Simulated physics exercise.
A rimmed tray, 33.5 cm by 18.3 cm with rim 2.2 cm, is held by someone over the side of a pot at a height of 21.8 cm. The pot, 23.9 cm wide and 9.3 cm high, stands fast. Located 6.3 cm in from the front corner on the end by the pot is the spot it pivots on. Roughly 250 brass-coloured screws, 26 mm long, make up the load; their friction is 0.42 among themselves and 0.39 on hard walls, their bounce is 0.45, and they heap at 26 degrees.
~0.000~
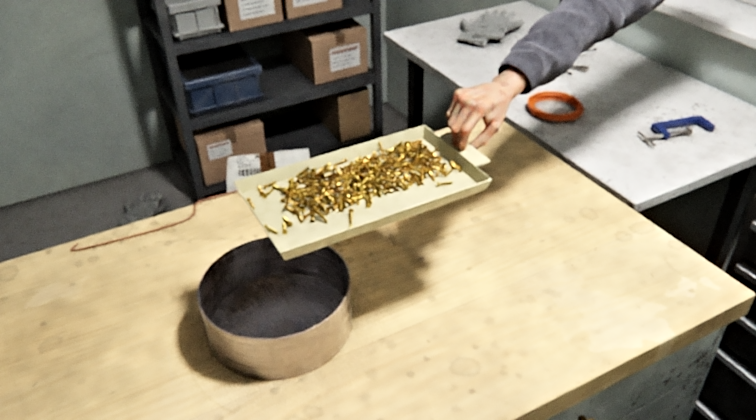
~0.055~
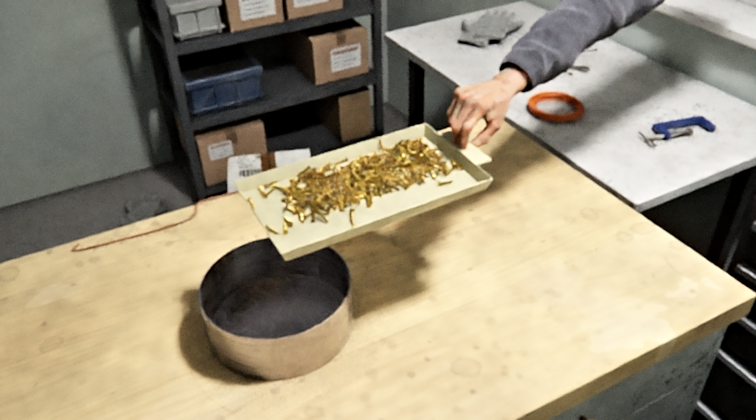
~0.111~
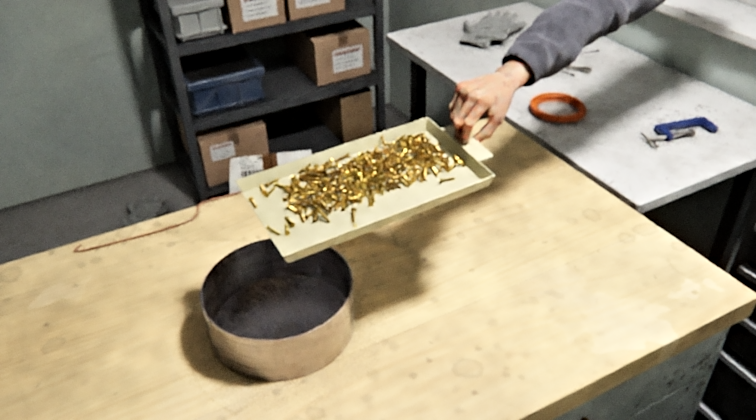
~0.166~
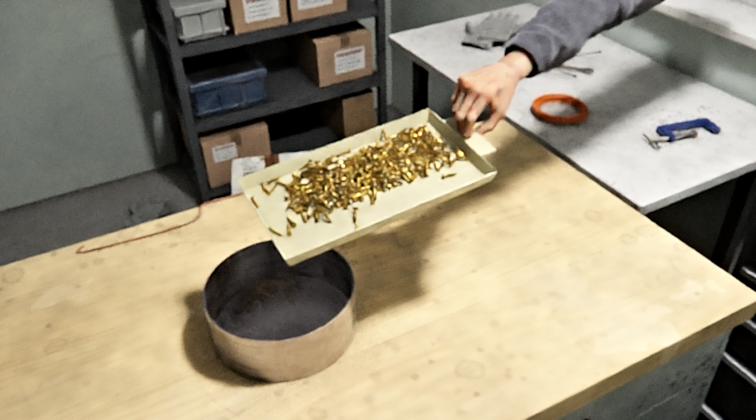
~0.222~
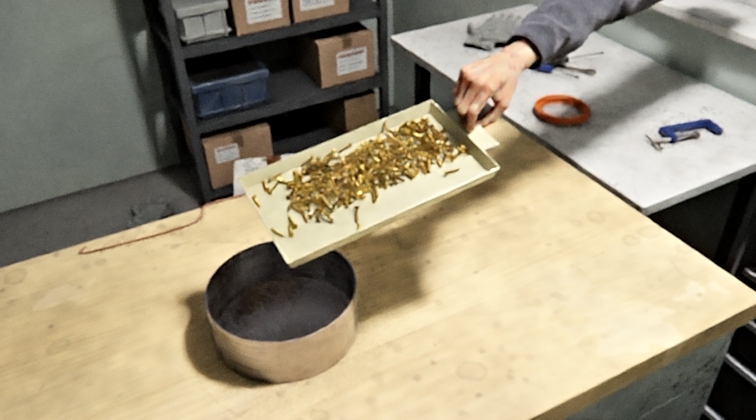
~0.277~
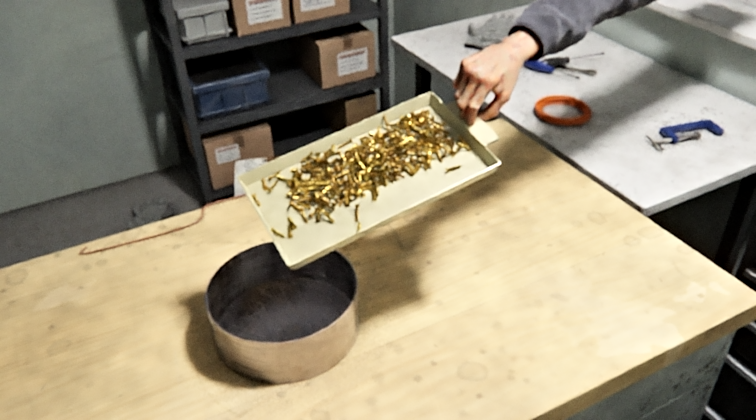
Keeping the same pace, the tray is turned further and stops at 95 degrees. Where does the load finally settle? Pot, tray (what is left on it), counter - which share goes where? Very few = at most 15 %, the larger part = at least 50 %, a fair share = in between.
Pot - a fair share, tray - very few, counter - the larger part.
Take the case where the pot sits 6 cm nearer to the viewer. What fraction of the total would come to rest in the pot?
Then roughly 100 percent would land in it.
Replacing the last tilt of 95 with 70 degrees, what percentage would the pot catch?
In that case, near 35 percent.
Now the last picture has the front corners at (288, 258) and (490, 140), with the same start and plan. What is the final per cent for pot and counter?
The pot gets 55 and the counter 45.
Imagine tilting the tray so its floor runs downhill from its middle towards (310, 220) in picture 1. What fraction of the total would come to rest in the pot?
Roughly 75 percent of them.
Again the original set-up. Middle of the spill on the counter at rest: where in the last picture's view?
(313, 403), roughly.
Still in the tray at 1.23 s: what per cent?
About 35 per cent.
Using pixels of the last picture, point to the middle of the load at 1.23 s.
At that moment the load's centre is around (306, 308).
After 0.85 s, tilt 52 degrees; the tray holds 95 %, the pot 0 %.
After 1.23 s, tilt 78 degrees; the tray holds 35 %, the pot 10 %.
Then, at 1.70 s, tilt 95 degrees; the tray holds 0 %, the pot 40 %.
In the end, at 2.7 s, pot 40 %, tray 0 %, counter 60 %.
